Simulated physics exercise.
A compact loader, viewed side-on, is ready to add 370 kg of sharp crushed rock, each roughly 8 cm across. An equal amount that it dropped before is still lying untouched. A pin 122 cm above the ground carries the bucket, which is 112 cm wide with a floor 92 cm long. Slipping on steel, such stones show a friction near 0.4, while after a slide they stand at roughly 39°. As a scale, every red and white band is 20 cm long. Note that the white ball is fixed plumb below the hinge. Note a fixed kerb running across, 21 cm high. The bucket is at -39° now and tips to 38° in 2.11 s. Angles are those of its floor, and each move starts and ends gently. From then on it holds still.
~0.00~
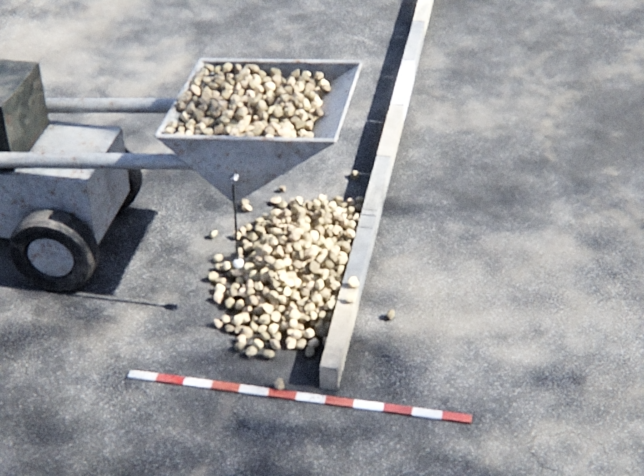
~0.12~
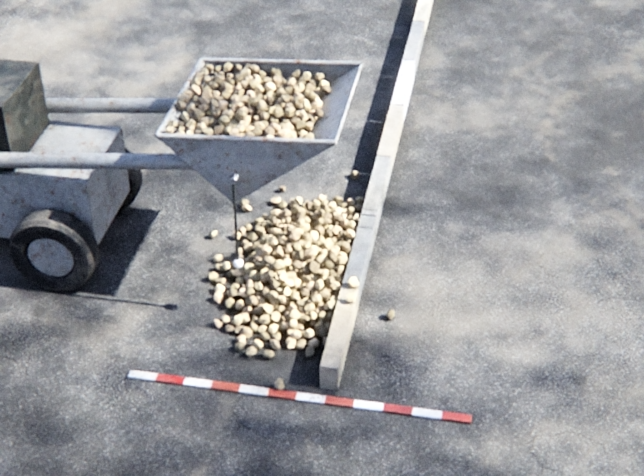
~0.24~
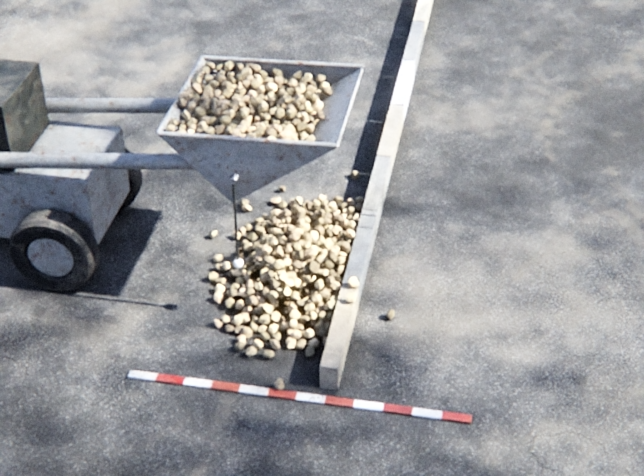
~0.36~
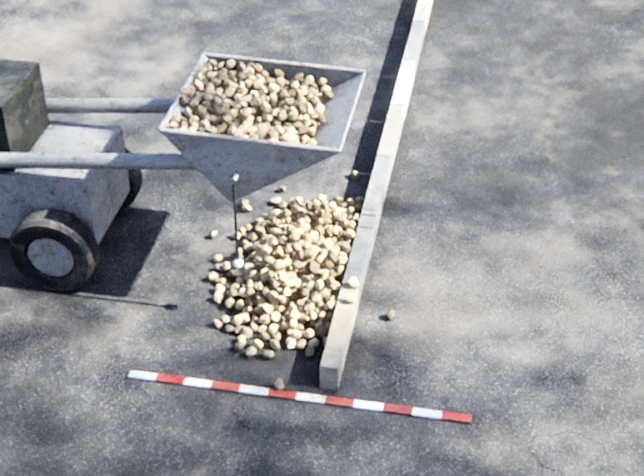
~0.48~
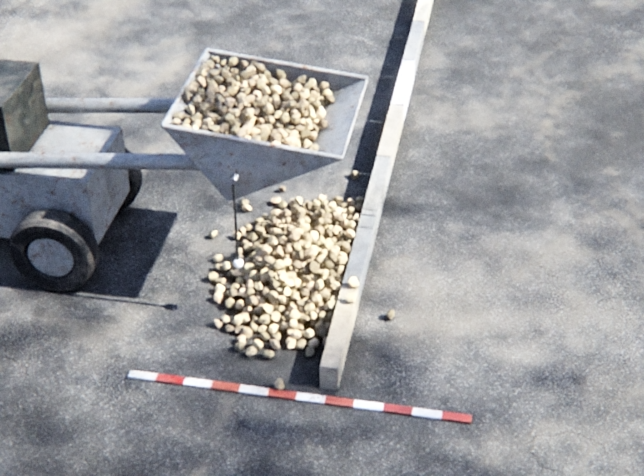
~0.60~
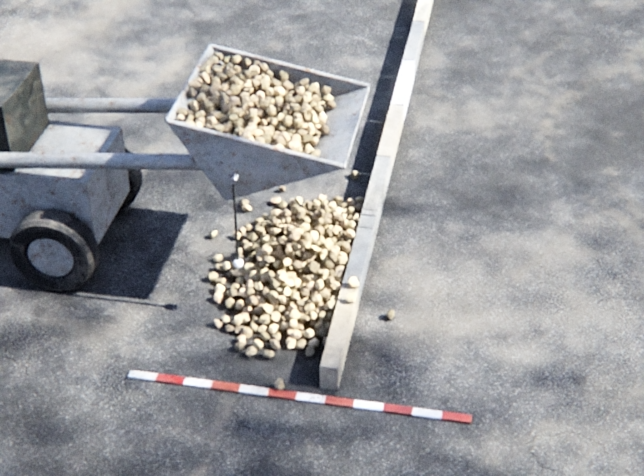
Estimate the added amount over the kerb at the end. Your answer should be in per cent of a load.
Roughly 72 per cent of a load.
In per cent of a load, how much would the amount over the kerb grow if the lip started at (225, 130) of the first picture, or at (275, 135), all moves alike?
First place: Roughly 0 %; second place: Roughly 5 %.
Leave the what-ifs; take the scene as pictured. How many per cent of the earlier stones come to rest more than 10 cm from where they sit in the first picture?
I'd put it at about 0 per cent.
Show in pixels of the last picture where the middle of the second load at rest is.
(389, 272).
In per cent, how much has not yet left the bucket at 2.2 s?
40 % still inside.
After 1.6 s the floor is at 26°; in per cent of one load, 100 in the bucket, 100 on this side of the kerb; the foremost stones are at (350, 286).
After 2.2 s the floor is at 38°; in per cent of one load, 40 in the bucket, 138 on this side of the kerb, 22 over the kerb; the foremost stones are at (419, 286).
After 2.6 s the floor is at 38°; in per cent of one load, 8 in the bucket, 140 on this side of the kerb, 51 over the kerb; the foremost stones are at (488, 299).
After 5.2 s the floor is at 38°; in per cent of one load, 0 in the bucket, 128 on this side of the kerb, 72 over the kerb; the foremost stones are at (524, 326). Net gain over the kerb, 72.
